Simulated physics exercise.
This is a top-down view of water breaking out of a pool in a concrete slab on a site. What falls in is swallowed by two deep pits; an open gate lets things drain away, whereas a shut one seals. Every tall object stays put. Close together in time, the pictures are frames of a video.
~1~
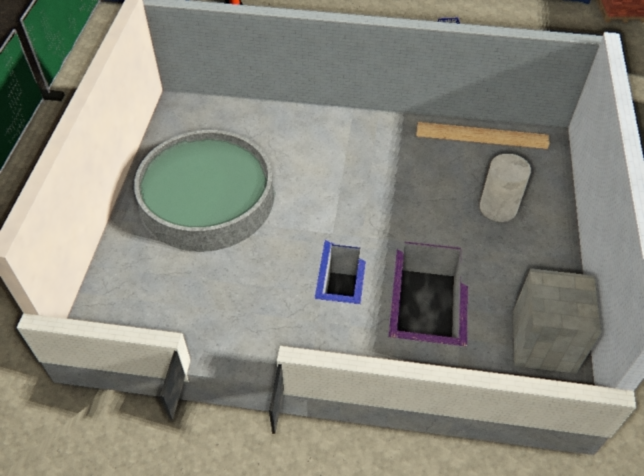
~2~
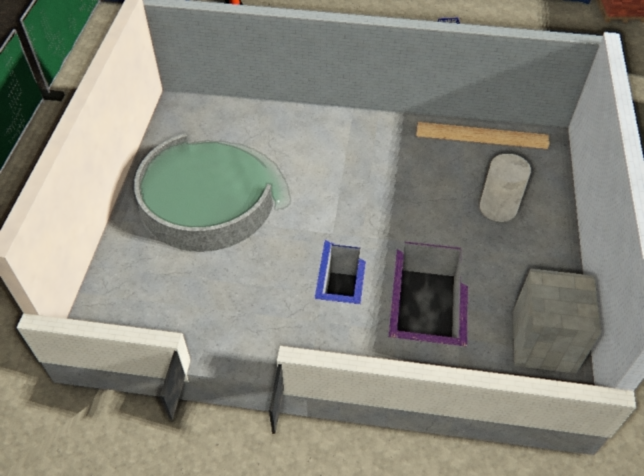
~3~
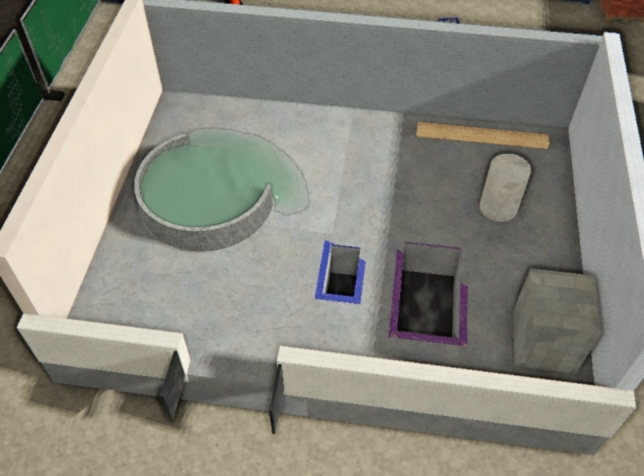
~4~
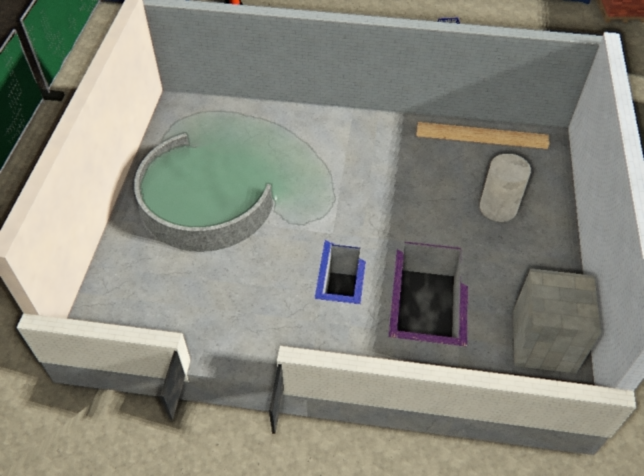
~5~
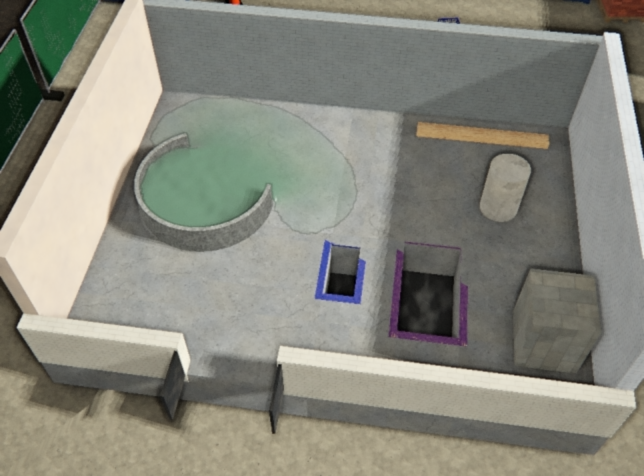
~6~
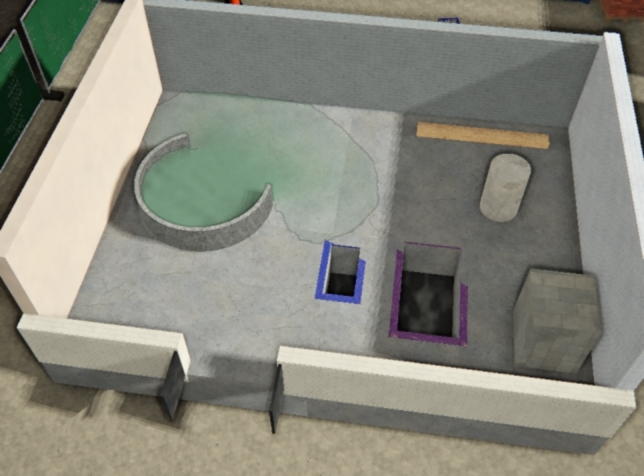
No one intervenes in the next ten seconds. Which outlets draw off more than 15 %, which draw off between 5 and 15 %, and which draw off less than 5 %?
One by one: The gate drains a share short of five per cent, the purple pit drains a share exceeding fifteen per cent, the blue pit drains a share short of five per cent.
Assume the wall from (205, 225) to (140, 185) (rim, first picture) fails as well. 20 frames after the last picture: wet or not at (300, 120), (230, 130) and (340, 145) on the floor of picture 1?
The first would be still unwetted, the second still unwetted and the third still unwetted.
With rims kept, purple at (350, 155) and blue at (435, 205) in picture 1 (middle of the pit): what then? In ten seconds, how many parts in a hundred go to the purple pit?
Purple: 50 %.
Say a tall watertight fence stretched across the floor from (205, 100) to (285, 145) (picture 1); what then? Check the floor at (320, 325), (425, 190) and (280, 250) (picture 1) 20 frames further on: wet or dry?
Listed order - dry, wet, dry.
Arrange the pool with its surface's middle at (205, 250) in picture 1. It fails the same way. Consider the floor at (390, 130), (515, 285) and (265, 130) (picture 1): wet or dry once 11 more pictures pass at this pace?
Outcome, in sequence: Wetted, unwetted, wetted.
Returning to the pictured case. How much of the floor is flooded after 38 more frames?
About 65 per cent.
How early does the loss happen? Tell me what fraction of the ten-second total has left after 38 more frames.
Working it through, I arrive at 20 per cent.
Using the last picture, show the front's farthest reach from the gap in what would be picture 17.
Estimated pixel: (506, 151).
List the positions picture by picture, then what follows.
The first frame shows the round pool at (204, 181) is whole and still.
In the second frame, water pours out on the round pool's far side and has run to (284, 205).
In the third frame, water pours out on the round pool's far side and has run to (300, 206).
In the fourth frame, water pours out on the round pool's far side and has run to (176, 126).
In the fifth frame, water pours out on the round pool's far side and has run to (336, 218).
In the sixth frame, the front is at (186, 93), out from the gap on the round pool's far side.
A moment on, water covers 30 % of the floor; the gate 0 %, the purple pit 0 %, the blue pit 0 %.
Next, water covers 35 % of the floor; the gate 0 %, the purple pit 0 %, the blue pit 0 %.
Then, water covers 45 % of the floor; the gate 0 %, the purple pit 1 %, the blue pit 0 %.
Later, water covers 65 % of the floor; the gate 0 %, the purple pit 4 %, the blue pit 0 %.
In the end, water covers 90 % of the floor; the gate 1 %, the purple pit 19 %, the blue pit 2 %.
